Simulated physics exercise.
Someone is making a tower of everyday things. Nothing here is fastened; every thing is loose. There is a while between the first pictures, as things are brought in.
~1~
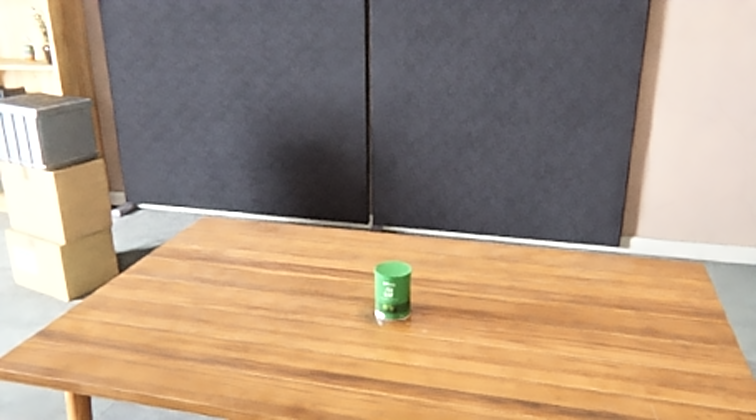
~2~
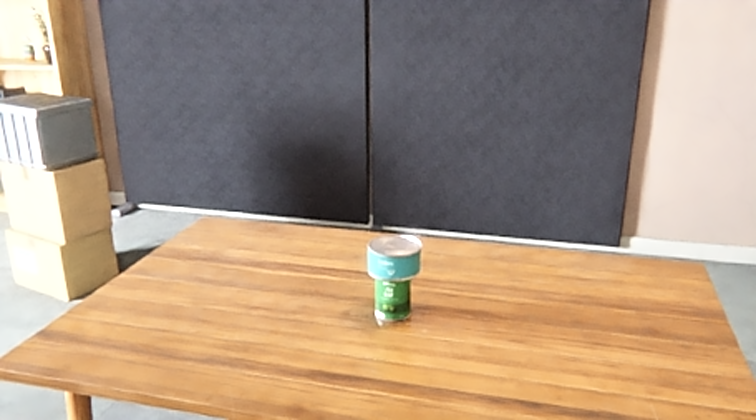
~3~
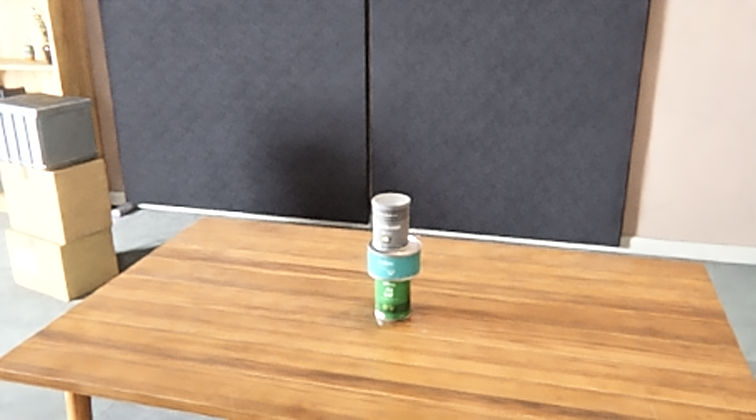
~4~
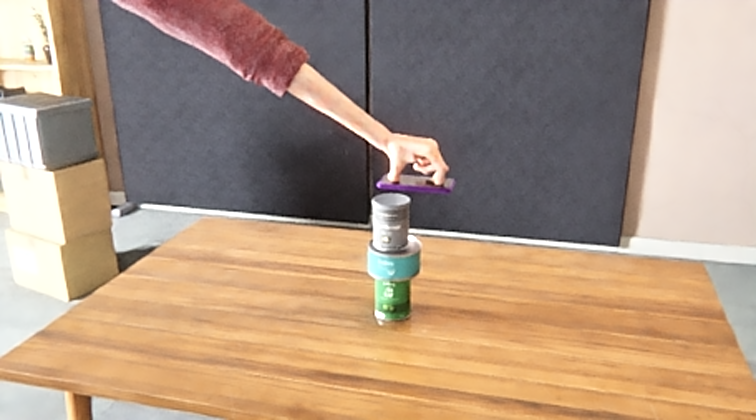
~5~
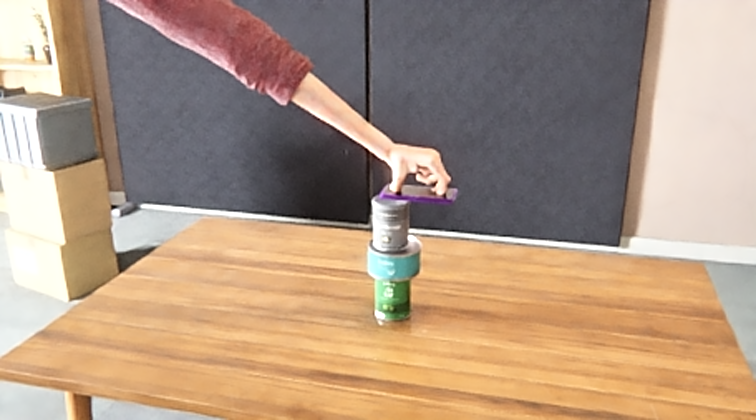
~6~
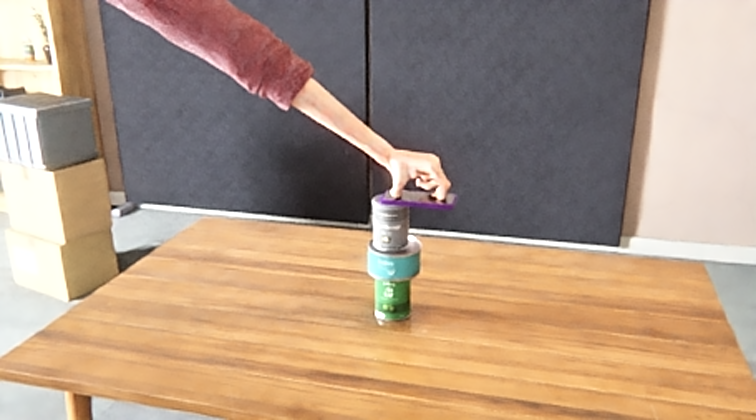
A wooden table stands before dark panels, with boxes on the left, seen from slightly above by a still camera. Near the middle, a green tin stands alone, then a turquoise tub appears on it and a grey tin on top. A hand reaches in from the upper left, lowers a flat purple phone onto the grey tin, off-centre to the right, and keeps holding it.
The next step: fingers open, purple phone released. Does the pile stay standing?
No.
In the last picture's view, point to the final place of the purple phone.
At about (432, 294).
Then, 0.40 s later than the last frame, purple phone now fallen.
Then, 0.50 s later than the last frame, things are still on the move.
Then, 0.70 s later than the last frame, as before.
When it is over, fallen, purple phone; the other 3 as before. End places, in pixels of the last picture, purple phone near (432, 294). The pile comes apart.
